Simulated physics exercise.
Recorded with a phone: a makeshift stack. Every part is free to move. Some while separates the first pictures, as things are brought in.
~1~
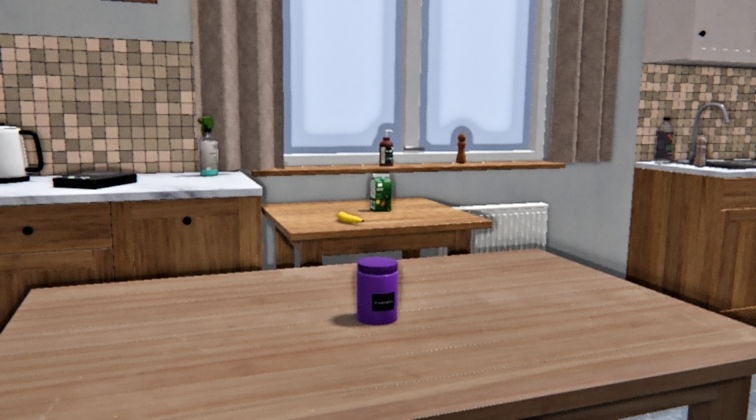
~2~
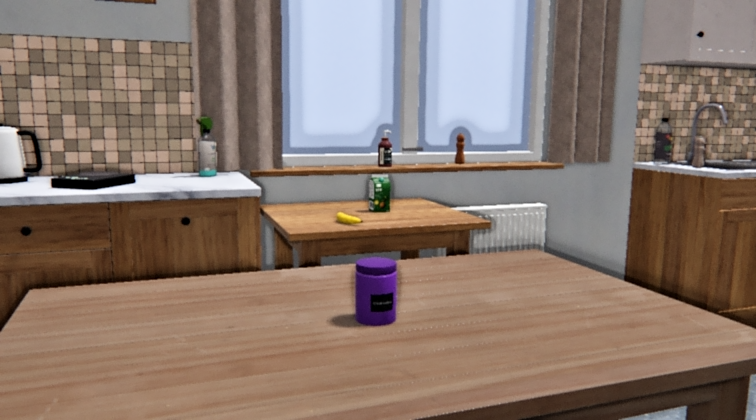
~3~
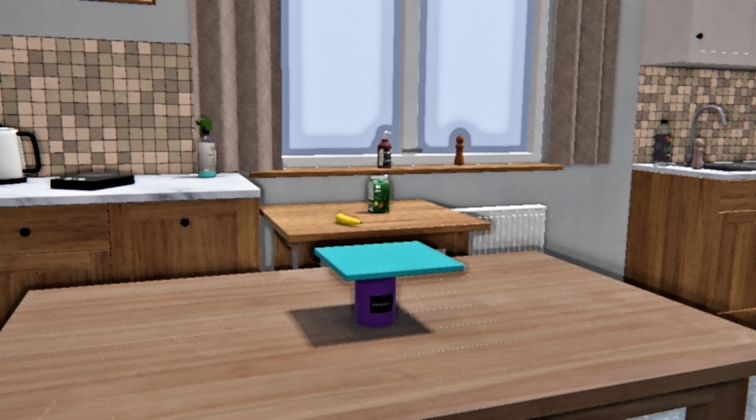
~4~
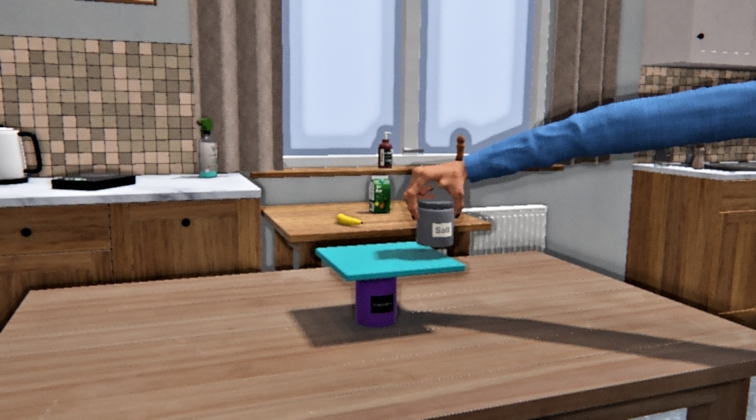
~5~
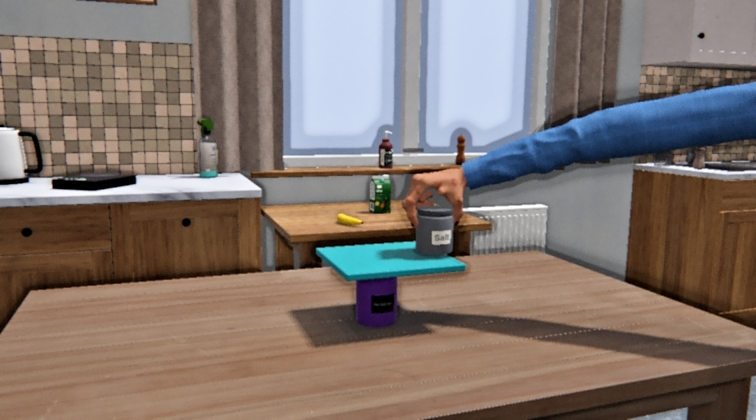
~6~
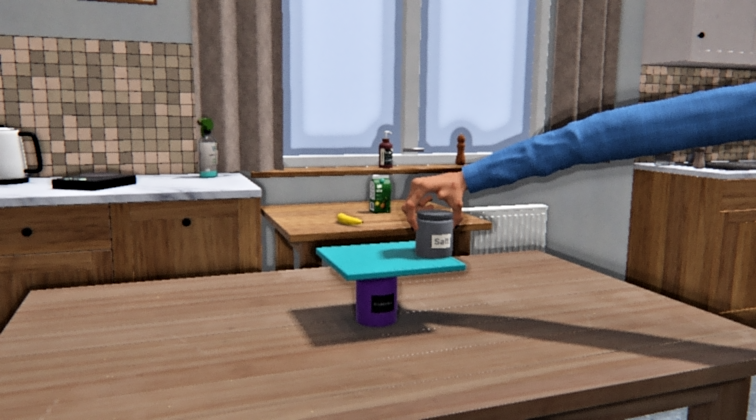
The clip shows a purple jar on a wooden table, then a turquoise lid lying across its top. A hand in a blue sleeve lowers a grey jar labelled salt onto the lid's right side and keeps holding it.
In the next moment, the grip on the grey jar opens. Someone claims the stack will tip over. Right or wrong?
Right, it tips over.
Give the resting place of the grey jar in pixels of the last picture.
Around (487, 297).
Then, 0.40 s on from there, grey jar now fallen; turquoise lid turned 65° from how it was put.
Then, 0.50 s on from there, turquoise lid turned 62° from how it was put.
In the end, fallen, grey jar and turquoise lid; purple jar unmoved. At the end, from the last picture's camera, grey jar near (488, 297). The stack loses its balance.
